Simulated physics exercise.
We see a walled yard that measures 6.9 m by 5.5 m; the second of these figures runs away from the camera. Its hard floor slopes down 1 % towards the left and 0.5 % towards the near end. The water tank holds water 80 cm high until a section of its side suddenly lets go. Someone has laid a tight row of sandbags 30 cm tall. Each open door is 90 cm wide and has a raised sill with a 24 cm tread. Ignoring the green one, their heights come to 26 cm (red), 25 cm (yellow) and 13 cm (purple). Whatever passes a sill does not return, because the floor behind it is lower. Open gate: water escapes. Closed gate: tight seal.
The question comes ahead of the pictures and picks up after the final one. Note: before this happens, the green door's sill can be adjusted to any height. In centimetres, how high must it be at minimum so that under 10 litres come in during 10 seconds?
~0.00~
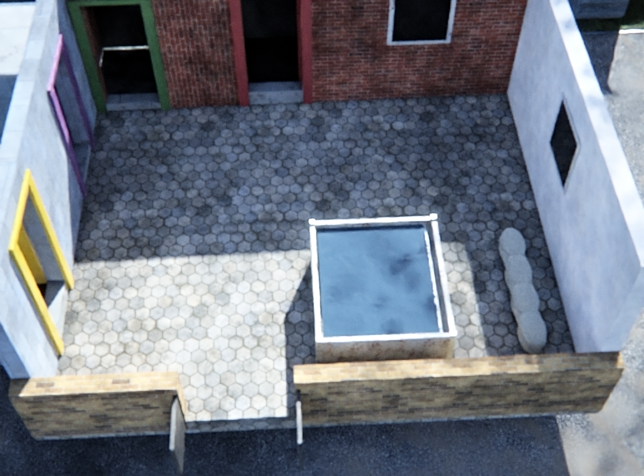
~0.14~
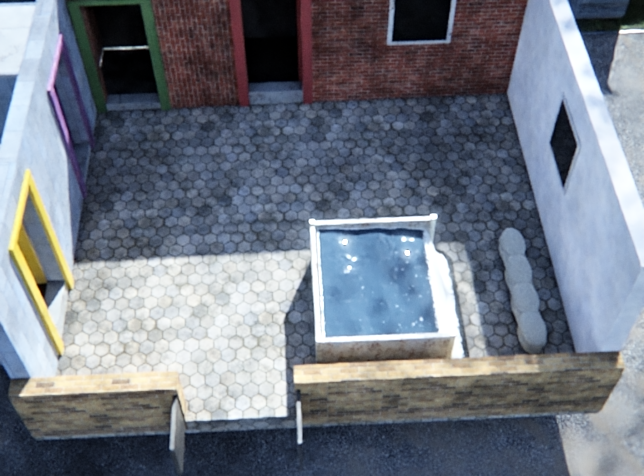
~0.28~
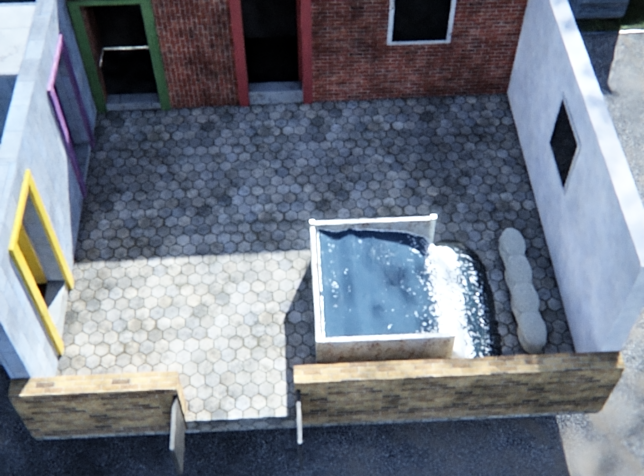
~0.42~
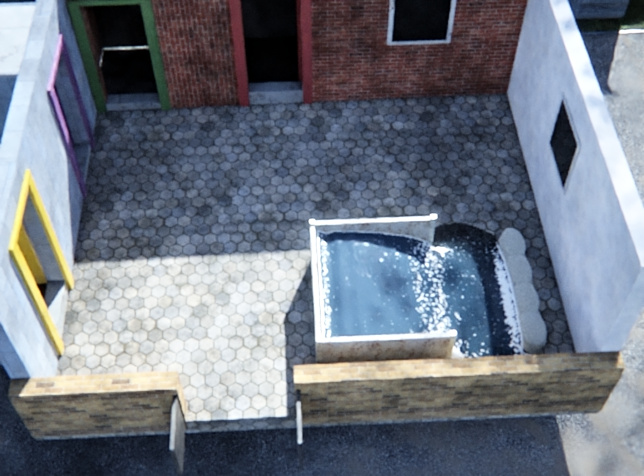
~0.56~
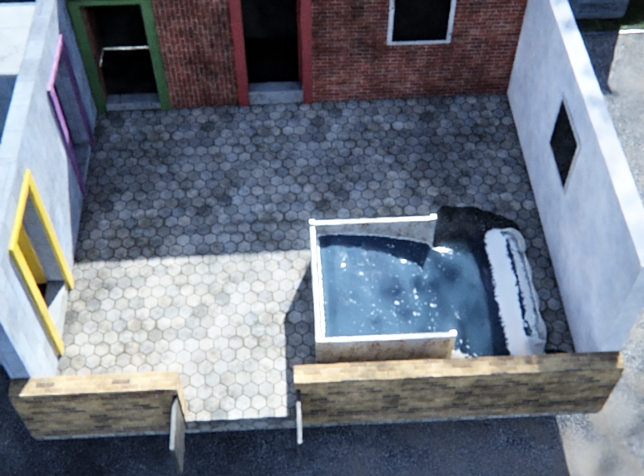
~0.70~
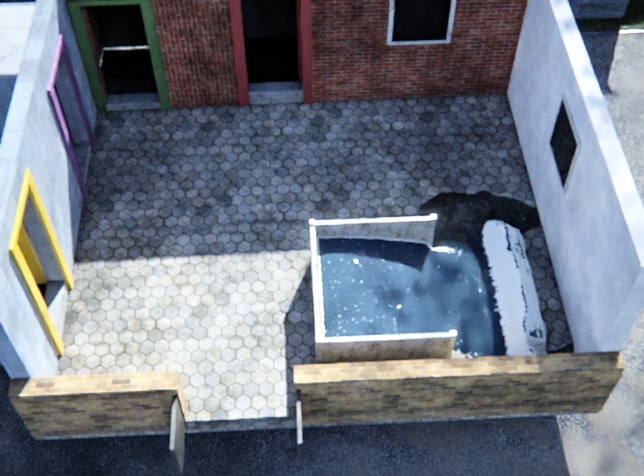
At least 9.5 cm or so.
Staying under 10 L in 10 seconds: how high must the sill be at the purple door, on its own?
Purple: Roughly 12.5 cm.
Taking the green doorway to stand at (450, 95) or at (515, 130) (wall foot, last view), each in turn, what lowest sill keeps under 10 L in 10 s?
Roughly 26 cm for the first and 17 cm for the second.
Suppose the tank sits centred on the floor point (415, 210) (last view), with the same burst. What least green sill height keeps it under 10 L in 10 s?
With that change, some 8.5 centimetres.
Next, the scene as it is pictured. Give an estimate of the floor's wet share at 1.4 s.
Wet: Close to 20 %.
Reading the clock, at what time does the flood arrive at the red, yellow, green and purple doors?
For red it's 3.0 s, for yellow 4.0 s, for green 4.5 s, and for purple 5.0 s.
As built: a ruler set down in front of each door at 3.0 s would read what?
At the red door the depth is 1 cm, at yellow 0 cm, at green 0 cm and at purple 0 cm.
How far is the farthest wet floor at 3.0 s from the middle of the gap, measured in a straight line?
4.6 m.
After 1.4 s water covers 20 % of the floor, deepest (54 cm) near (567, 384); it has not reached the green door.
After 3.0 s water covers 45 % of the floor, deepest (34 cm) near (442, 100); it has not reached the green door.
After 10.0 s water covers 95 % of the floor, deepest (15 cm) near (51, 411); 9 cm at the green door, 0 litres in over its 14 cm sill.
At the green door as built, the water arrived by 4.4 s and peaked near 11 cm at 7.8 s.
With a sill of 7.5 cm, 22 litres would have come in within the 10 s; with 10.5 cm, 5 litres. So under 10 litres takes about 9.5 cm.
